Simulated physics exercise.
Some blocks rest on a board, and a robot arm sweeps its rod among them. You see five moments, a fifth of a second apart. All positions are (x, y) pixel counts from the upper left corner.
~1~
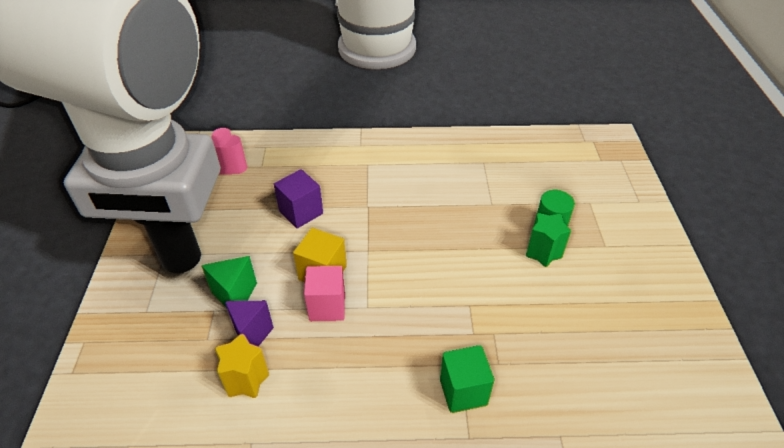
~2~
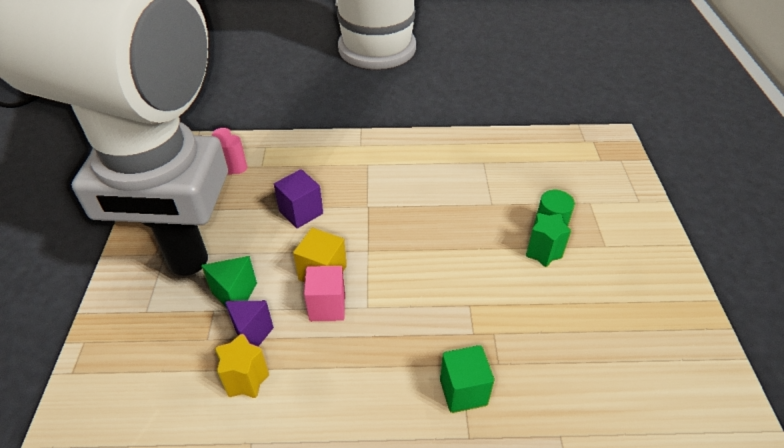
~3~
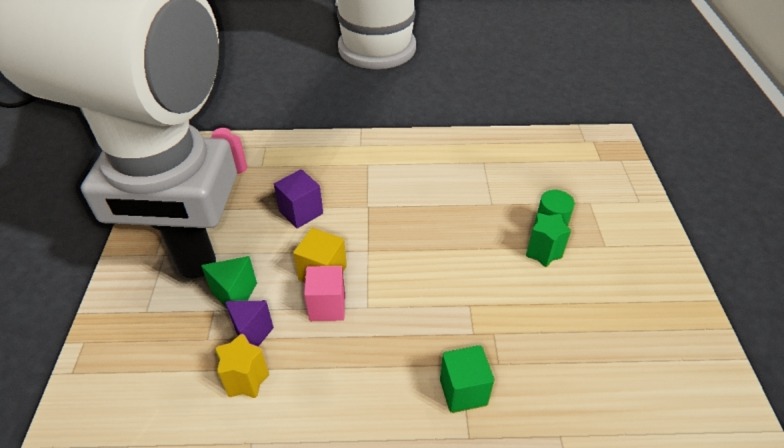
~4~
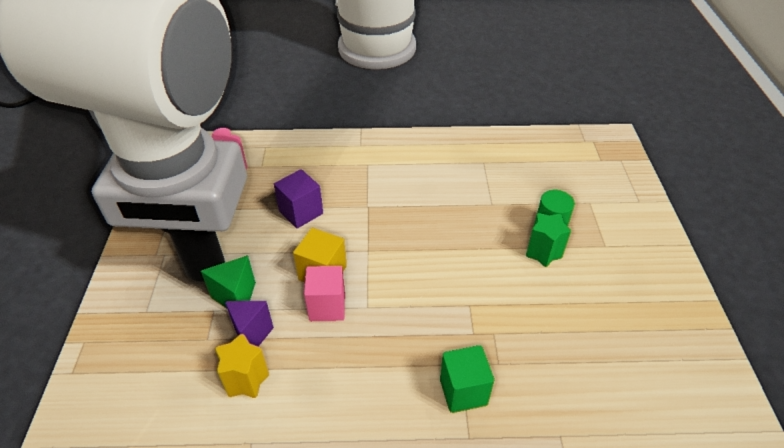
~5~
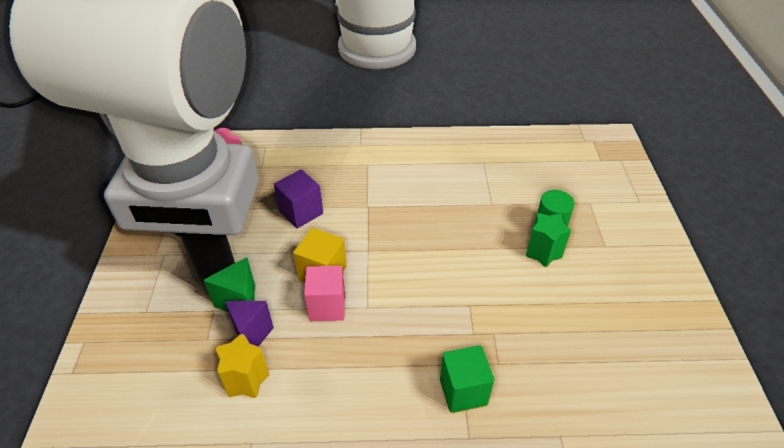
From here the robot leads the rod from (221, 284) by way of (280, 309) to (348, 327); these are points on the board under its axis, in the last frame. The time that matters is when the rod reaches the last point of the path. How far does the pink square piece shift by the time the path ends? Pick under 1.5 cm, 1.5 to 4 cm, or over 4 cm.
It goes a long way, over 4 cm.
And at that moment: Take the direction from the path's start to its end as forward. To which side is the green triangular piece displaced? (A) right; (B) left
My answer is option A.
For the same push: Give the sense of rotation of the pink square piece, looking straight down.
Counterclockwise from above.
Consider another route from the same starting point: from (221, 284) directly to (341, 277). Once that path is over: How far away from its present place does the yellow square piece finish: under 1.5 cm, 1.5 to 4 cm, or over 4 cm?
I reckon it covers more than 4 cm.
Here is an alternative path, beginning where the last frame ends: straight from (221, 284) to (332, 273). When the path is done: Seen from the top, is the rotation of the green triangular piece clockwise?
Yes
What follows on the original path. One third of the way, rod (257, 288); green triangular piece (274, 295).
Two thirds of the way, rod (299, 303); green triangular piece (306, 318); purple triangular piece (244, 316), turned 35° clockwise; pink square piece (336, 282), turned 20° anticlockwise.
At the end, rod (347, 314); green triangular piece (320, 329), turned 50° clockwise; purple triangular piece (244, 316), turned 35° clockwise; yellow square piece not moved; pink square piece (375, 278), turned 50° anticlockwise.
